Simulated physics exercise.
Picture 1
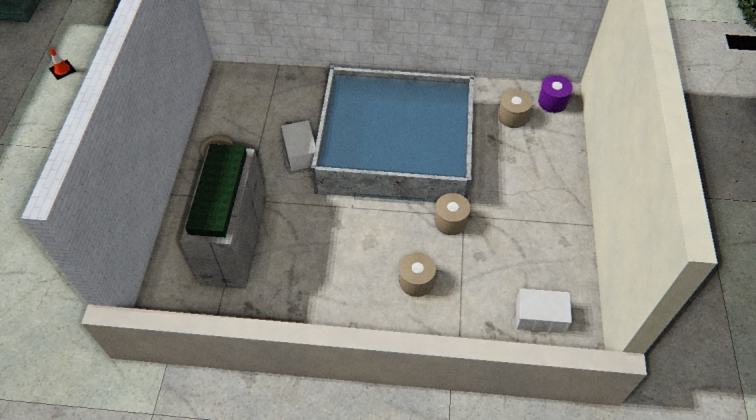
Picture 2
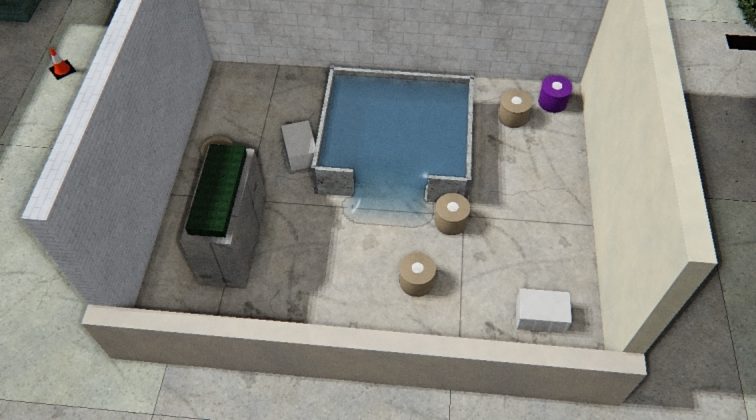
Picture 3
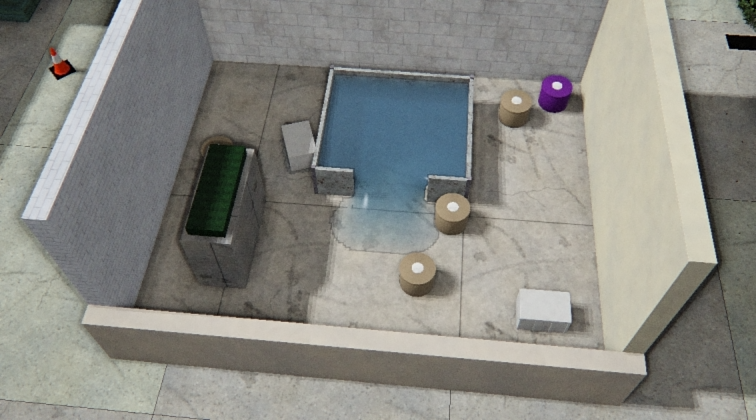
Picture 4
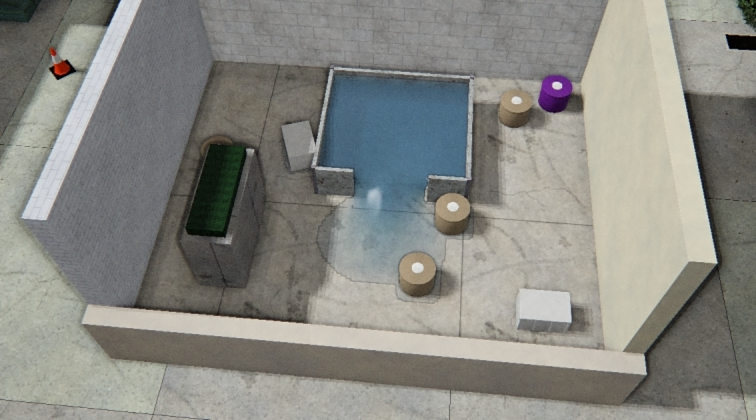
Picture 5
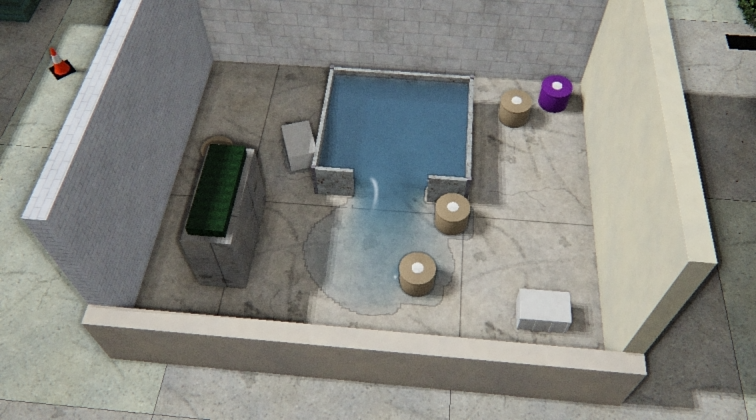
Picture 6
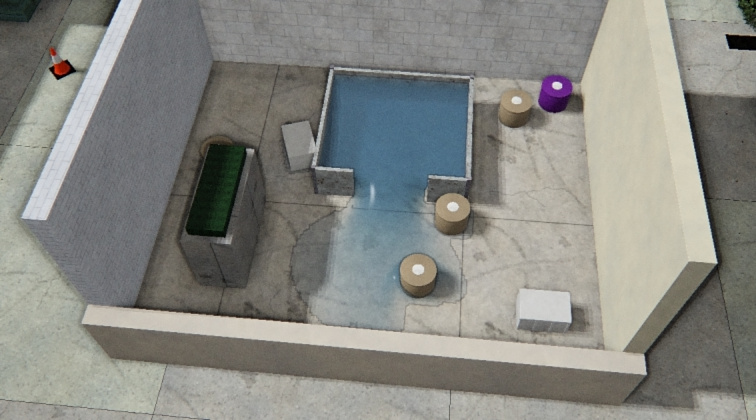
The clip opens on a walled yard seen from above, with a full raised pool, tan and purple tubs, and pale blocks. Part of the pool's near wall gives way, and water pours through the gap. The shallow sheet spreads across the floor and around the nearest tan tub, while the objects barely move.
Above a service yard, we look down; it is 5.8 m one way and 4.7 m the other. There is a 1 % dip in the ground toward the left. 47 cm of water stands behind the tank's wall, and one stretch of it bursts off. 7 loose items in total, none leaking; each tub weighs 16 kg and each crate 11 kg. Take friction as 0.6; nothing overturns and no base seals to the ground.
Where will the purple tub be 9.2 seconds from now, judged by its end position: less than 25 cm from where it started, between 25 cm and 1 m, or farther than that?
It will be less than 25 cm away.
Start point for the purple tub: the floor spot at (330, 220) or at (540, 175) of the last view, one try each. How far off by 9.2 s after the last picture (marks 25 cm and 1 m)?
I'd say it does not really move on the first try and it does not really move on the second.
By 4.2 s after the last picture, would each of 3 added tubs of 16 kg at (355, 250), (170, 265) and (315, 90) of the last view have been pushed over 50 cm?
Taking them in the order given: Exceeds it, exceeds it and falls short.
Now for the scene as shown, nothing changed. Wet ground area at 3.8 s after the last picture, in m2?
Some 20 m2.
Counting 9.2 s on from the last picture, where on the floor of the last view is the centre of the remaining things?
Somewhere near (447, 158).
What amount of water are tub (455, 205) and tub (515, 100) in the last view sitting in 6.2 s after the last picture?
Depth approx. 5 cm / 5 cm.
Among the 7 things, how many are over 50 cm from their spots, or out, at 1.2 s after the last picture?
1 of them.
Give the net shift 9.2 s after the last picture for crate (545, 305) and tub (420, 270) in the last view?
Taken in order, the shifts are 200 cm and 200 cm.
Then, 1.2 s after the last picture the purple tub is near (557, 86), 0.0 m from its start, aground; 1 afloat.
Then, 3.8 s after the last picture the purple tub is near (557, 86), 0.0 m from its start, aground; 0 afloat.
Then, 6.2 s after the last picture the purple tub is near (557, 86), 0.0 m from its start, aground; 0 afloat.
Then, 9.2 s after the last picture the purple tub is near (557, 86), 0.0 m from its start, aground; 2 afloat.
